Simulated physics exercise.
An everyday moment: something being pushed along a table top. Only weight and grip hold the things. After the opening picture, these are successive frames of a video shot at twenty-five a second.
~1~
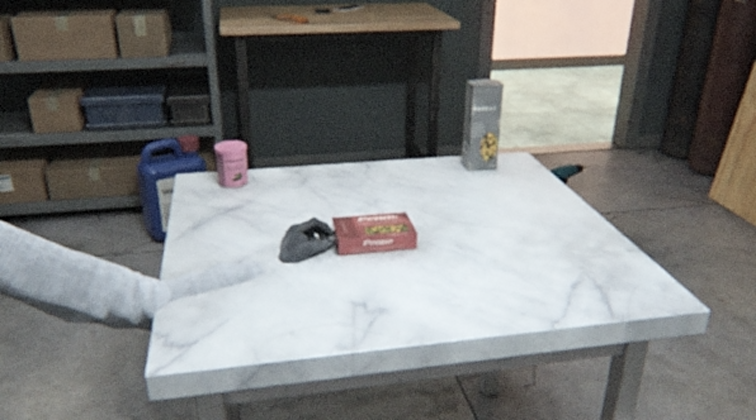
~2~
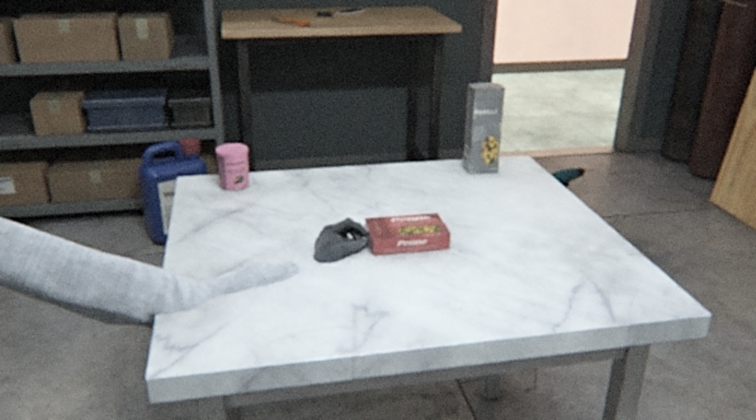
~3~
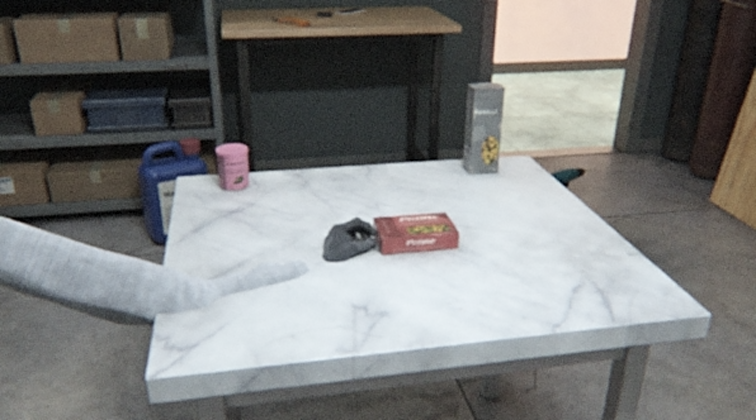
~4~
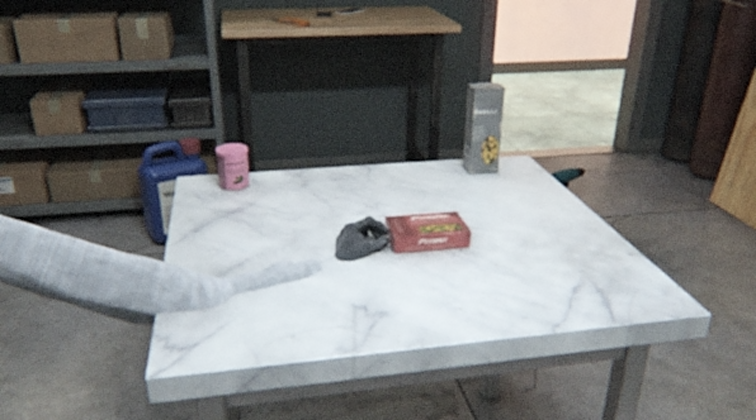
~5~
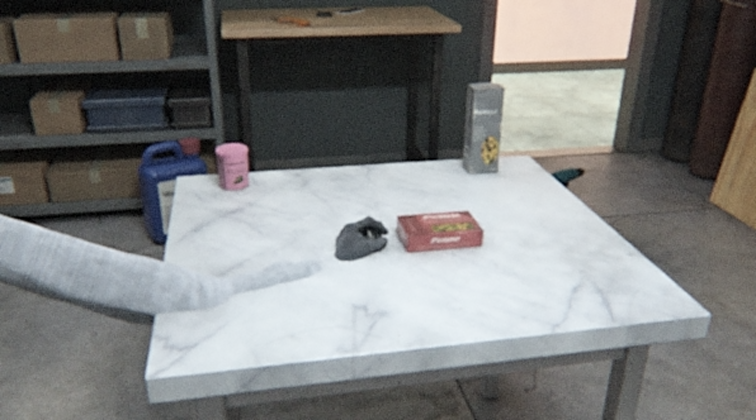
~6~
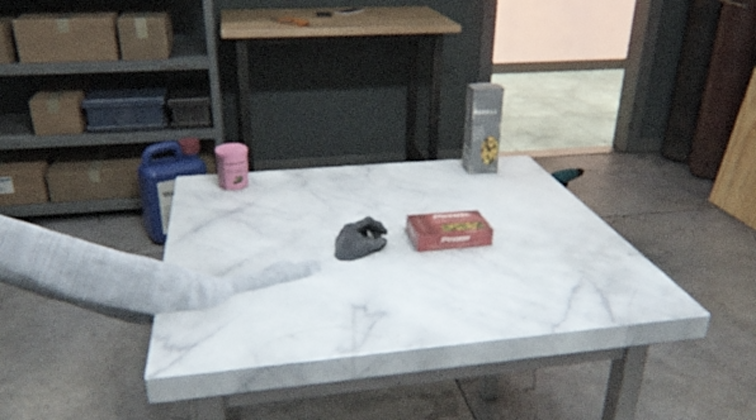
A gloved hand pushing a red packet rightward across a marble table top, then staying behind as the packet slides slightly farther.
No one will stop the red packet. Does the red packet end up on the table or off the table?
The red packet stays on the table.
Then, 0.24 s later than the last frame, red packet moved a little near (469, 228).
Then, 0.48 s later than the last frame, red packet resting near (469, 228).
When it is over, moved from the start, red packet. End places, in pixels of the last picture, red packet near (469, 228).
